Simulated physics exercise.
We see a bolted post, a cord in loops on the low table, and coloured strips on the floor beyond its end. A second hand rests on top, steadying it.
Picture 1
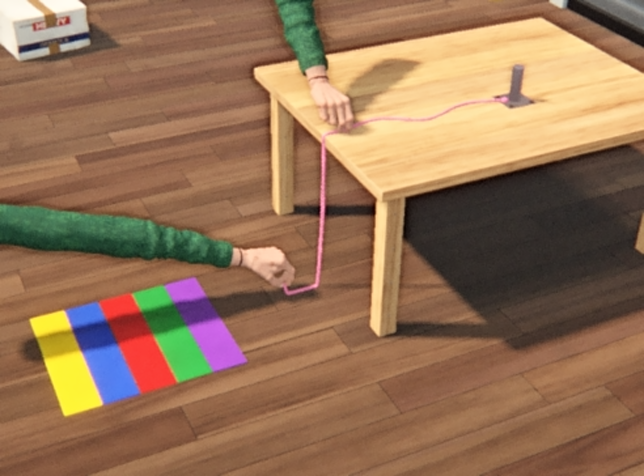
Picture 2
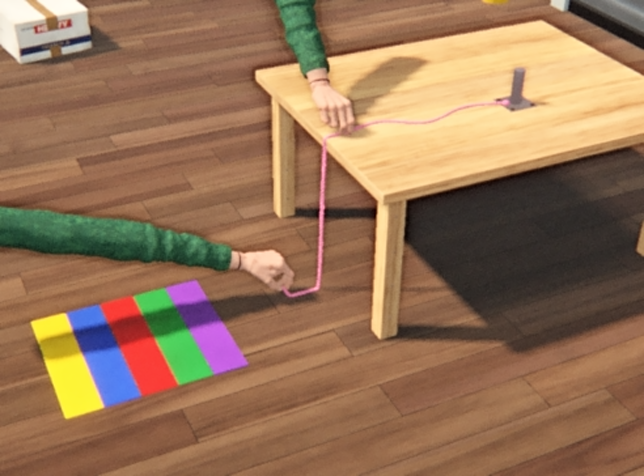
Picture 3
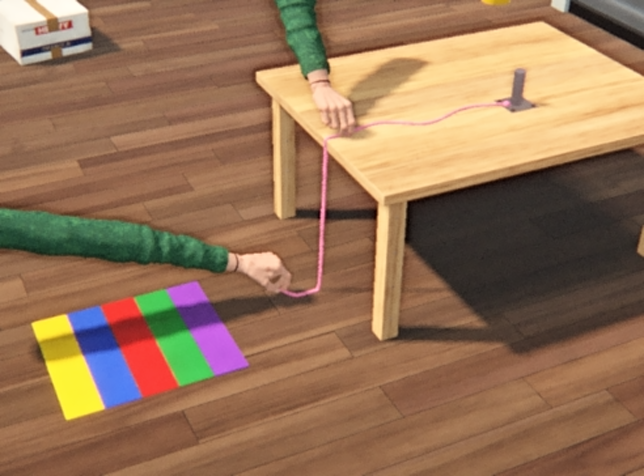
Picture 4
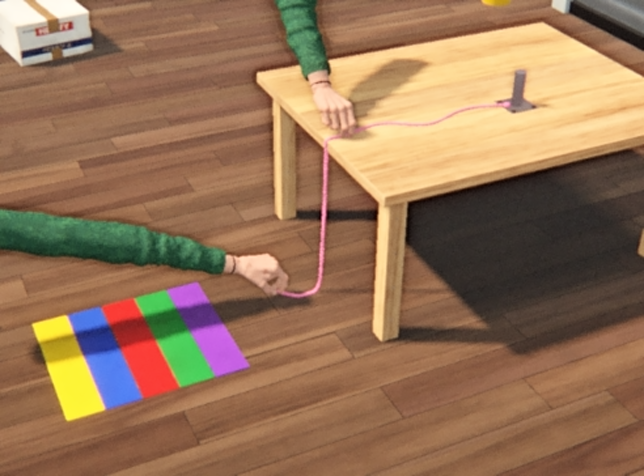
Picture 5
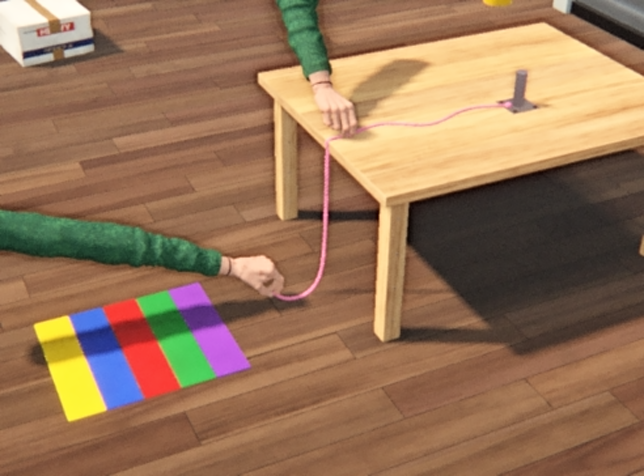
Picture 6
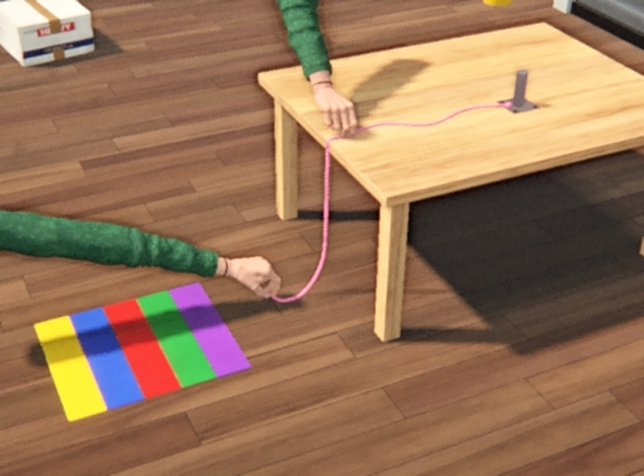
Green-sleeved hand near the floor drawing a pink cord's end slightly left beside coloured strips, another hand resting on the wooden table.
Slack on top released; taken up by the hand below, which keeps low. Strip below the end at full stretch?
Green.
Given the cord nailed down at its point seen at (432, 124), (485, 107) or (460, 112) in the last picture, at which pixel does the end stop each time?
In order: (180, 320), then (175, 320), then (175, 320).
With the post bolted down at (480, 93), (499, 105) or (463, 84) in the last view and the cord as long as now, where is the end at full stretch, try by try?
The three places are (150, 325), (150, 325) and (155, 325), in that order.
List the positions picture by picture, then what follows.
End (284, 284); purple (221, 350); green (186, 360); red (151, 370); blue (114, 381); yellow (76, 392), in the first picture.
End (283, 287); cord through (478, 105) (432, 121) (364, 126) (325, 158) (322, 220) (320, 274), in the second picture.
End (280, 289), in the third picture.
End (278, 291); cord through (479, 107) (433, 123) (366, 128) (326, 160) (324, 222) (320, 276), in the fourth picture.
End (274, 293), in the fifth picture.
End (270, 294); cord through (481, 107) (434, 124) (367, 128) (328, 161) (326, 222) (316, 277), in the sixth picture.
Early on, end near (229, 305); short of the strips.
Midway, end near (195, 314); over purple.
At the end of the slack, end near (174, 320); over green. It gets as far as the green strip.
